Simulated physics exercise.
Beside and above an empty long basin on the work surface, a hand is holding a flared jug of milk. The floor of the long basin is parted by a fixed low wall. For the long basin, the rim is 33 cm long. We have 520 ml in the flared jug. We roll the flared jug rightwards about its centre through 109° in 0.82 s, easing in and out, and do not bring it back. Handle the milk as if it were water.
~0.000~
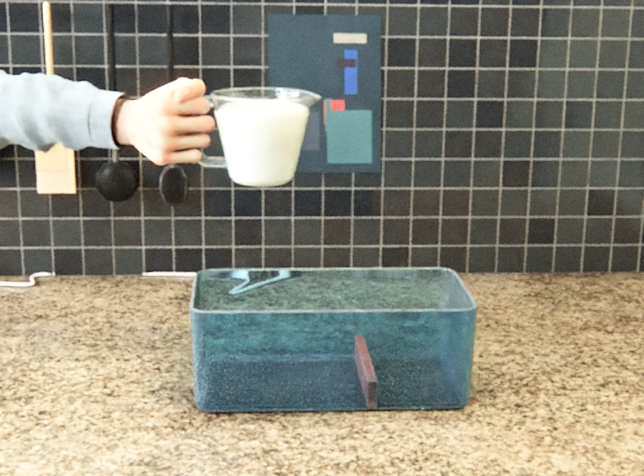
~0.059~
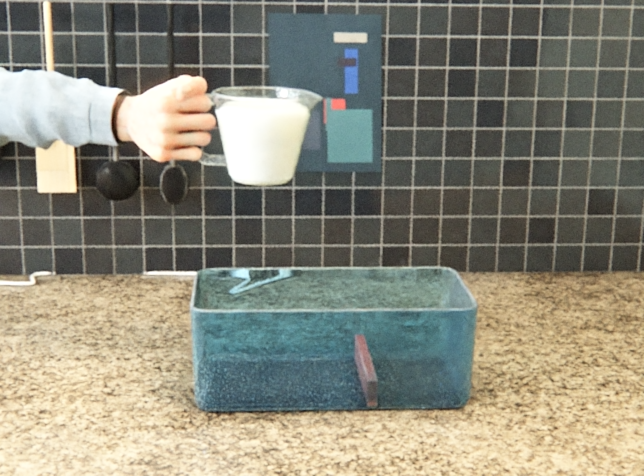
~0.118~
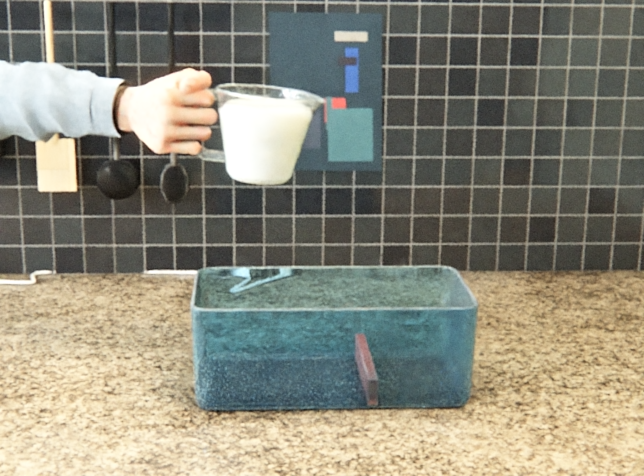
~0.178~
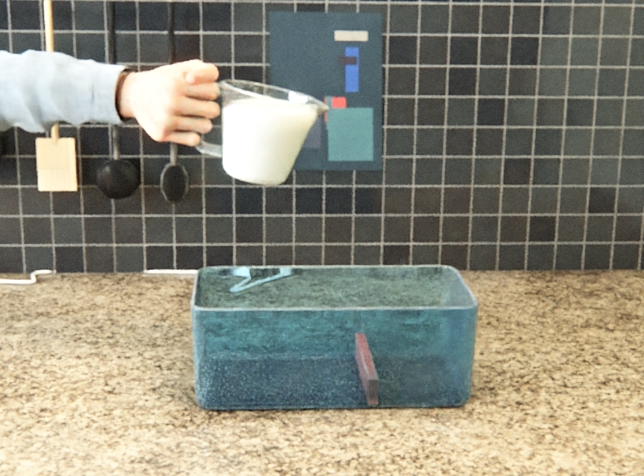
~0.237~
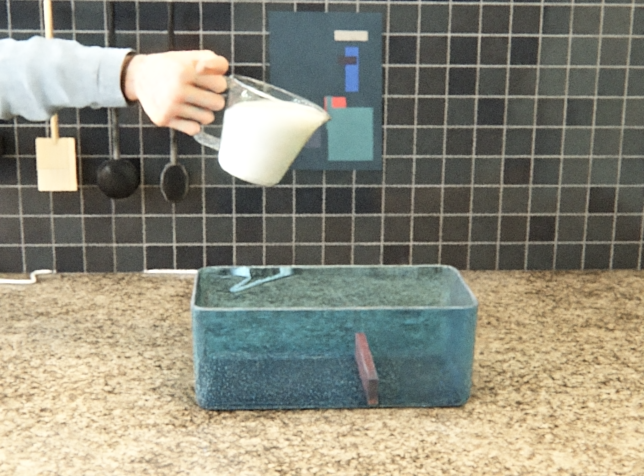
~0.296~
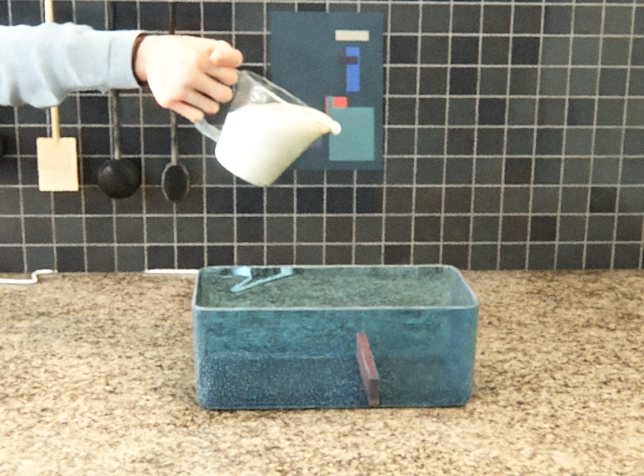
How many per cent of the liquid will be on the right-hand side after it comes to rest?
Some 63 per cent will be on the right-hand side.
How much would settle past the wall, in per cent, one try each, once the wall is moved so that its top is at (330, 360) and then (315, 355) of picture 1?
Try 1: 90 %; try 2: 90 %.
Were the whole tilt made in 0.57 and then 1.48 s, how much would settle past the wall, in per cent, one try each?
Near 45 in a hundred on the first go and near 75 in a hundred on the second.
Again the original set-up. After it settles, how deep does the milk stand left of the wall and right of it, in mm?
Final reading - left some 6 mm, right some 18 mm.
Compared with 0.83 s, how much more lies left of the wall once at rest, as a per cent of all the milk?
I'd say near 12 percent.
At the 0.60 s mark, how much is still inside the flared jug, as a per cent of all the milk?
Still held: Roughly 38 % of the total.
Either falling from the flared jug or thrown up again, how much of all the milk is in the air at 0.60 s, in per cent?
Near 36 per cent at that moment.
Then, 0.60 s in, the tilt is 91° and 39 per cent is still to pour, 0 is left of the wall and 24 right of it.
Then, 0.83 s in, the tilt is 109° and 2 per cent is still to pour, 24 is left of the wall and 63 right of it.
Then, 1.06 s in, the tilt is 109° and 0 per cent is still to pour, 35 is left of the wall and 63 right of it.
Then, 1.32 s in, the tilt is 109° and 0 per cent is still to pour, 35 is left of the wall and 63 right of it.
Finally, 35 per cent lies left of the wall, 63 right of it and 2 outside.
